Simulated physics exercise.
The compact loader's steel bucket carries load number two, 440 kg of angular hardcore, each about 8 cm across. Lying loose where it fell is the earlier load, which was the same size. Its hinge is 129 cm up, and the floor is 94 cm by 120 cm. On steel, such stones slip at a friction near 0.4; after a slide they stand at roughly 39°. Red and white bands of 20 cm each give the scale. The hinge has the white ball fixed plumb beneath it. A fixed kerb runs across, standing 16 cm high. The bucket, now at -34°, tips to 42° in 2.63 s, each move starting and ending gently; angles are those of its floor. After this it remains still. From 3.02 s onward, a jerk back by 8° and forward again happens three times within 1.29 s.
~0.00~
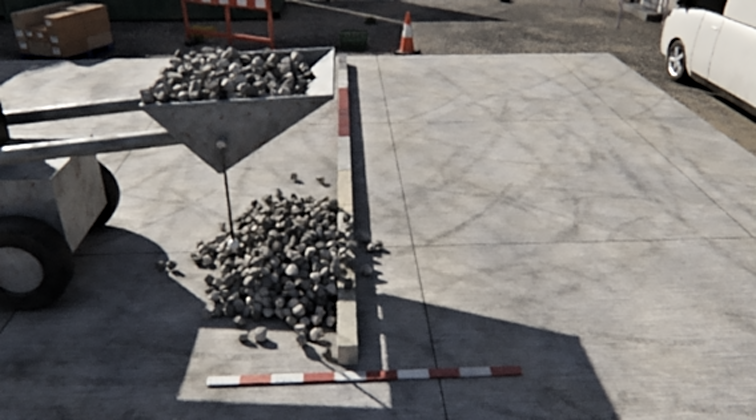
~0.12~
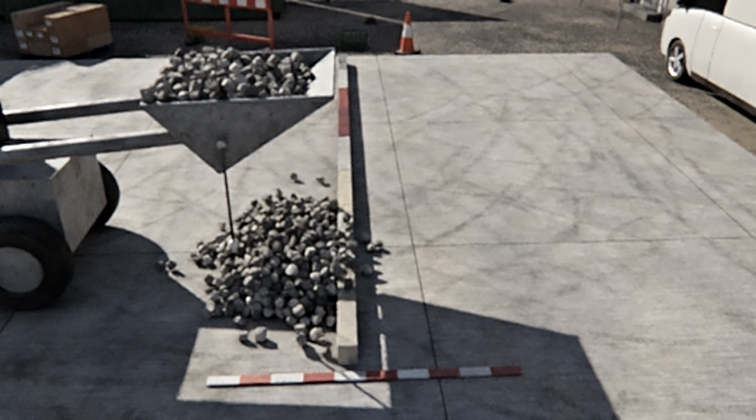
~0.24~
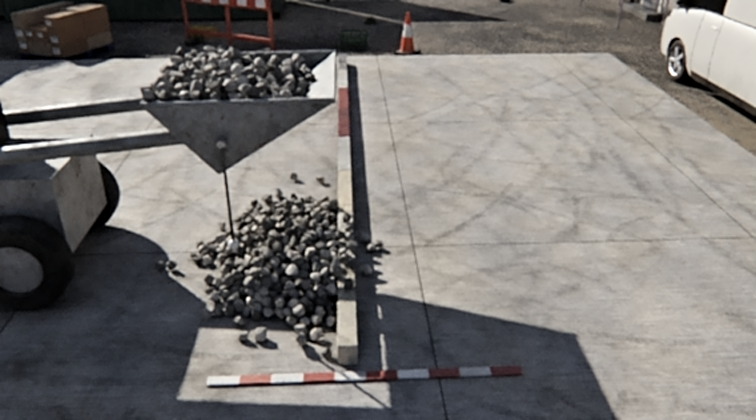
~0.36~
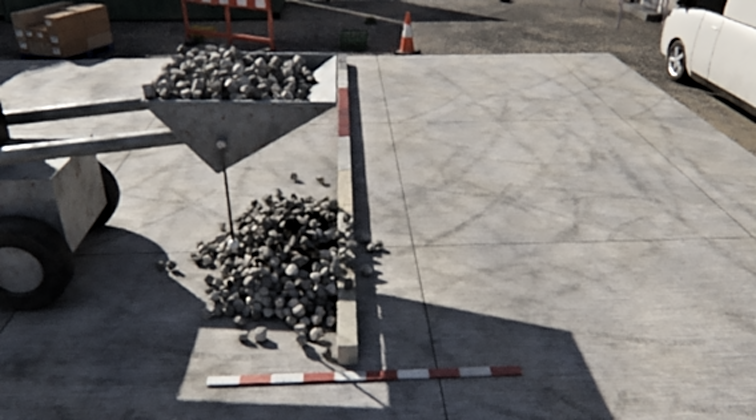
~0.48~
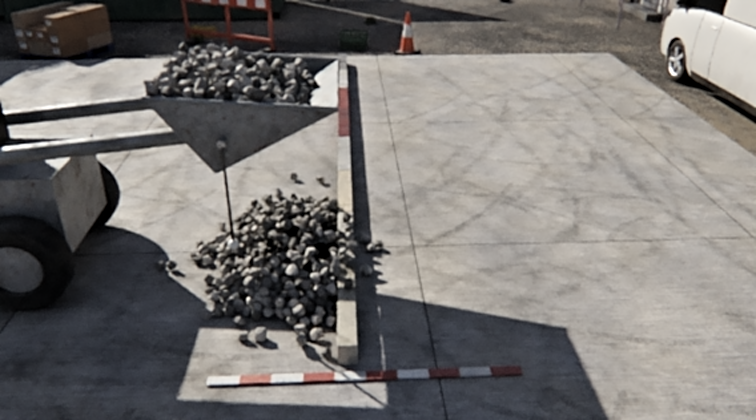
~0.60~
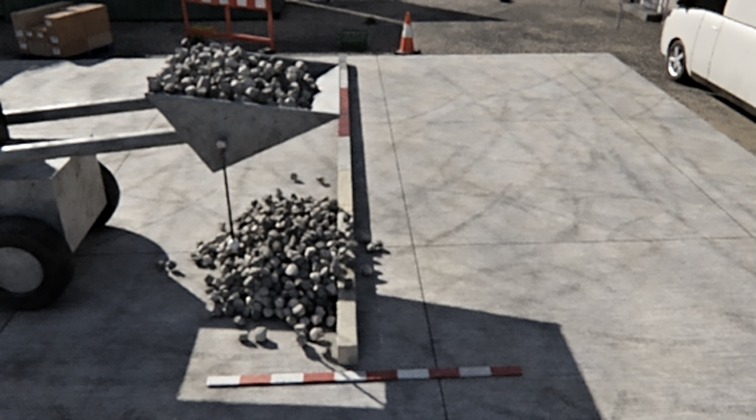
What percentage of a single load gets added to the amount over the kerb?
73 %.
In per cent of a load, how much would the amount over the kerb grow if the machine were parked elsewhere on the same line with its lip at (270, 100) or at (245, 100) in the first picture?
First place: Roughly 15 %; second place: Roughly 5 %.
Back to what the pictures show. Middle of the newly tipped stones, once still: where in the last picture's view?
Centre: Approx. (376, 242).
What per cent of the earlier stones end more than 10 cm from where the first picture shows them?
Roughly 0 percent.
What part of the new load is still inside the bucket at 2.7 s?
About 15 percent is still in there.
After 2.0 s the floor is at 30°; in per cent of one load, 96 in the bucket, 104 on this side of the kerb, 1 over the kerb; the foremost stones are at (360, 247).
After 2.7 s the floor is at 42°; in per cent of one load, 13 in the bucket, 142 on this side of the kerb, 45 over the kerb; the foremost stones are at (445, 235).
After 4.8 s the floor is at 42°; in per cent of one load, 0 in the bucket, 127 on this side of the kerb, 73 over the kerb; the foremost stones are at (478, 234).
After 7.5 s the floor is at 42°; in per cent of one load, 0 in the bucket, 127 on this side of the kerb, 73 over the kerb; the foremost stones are at (478, 234). Net gain over the kerb, 73.
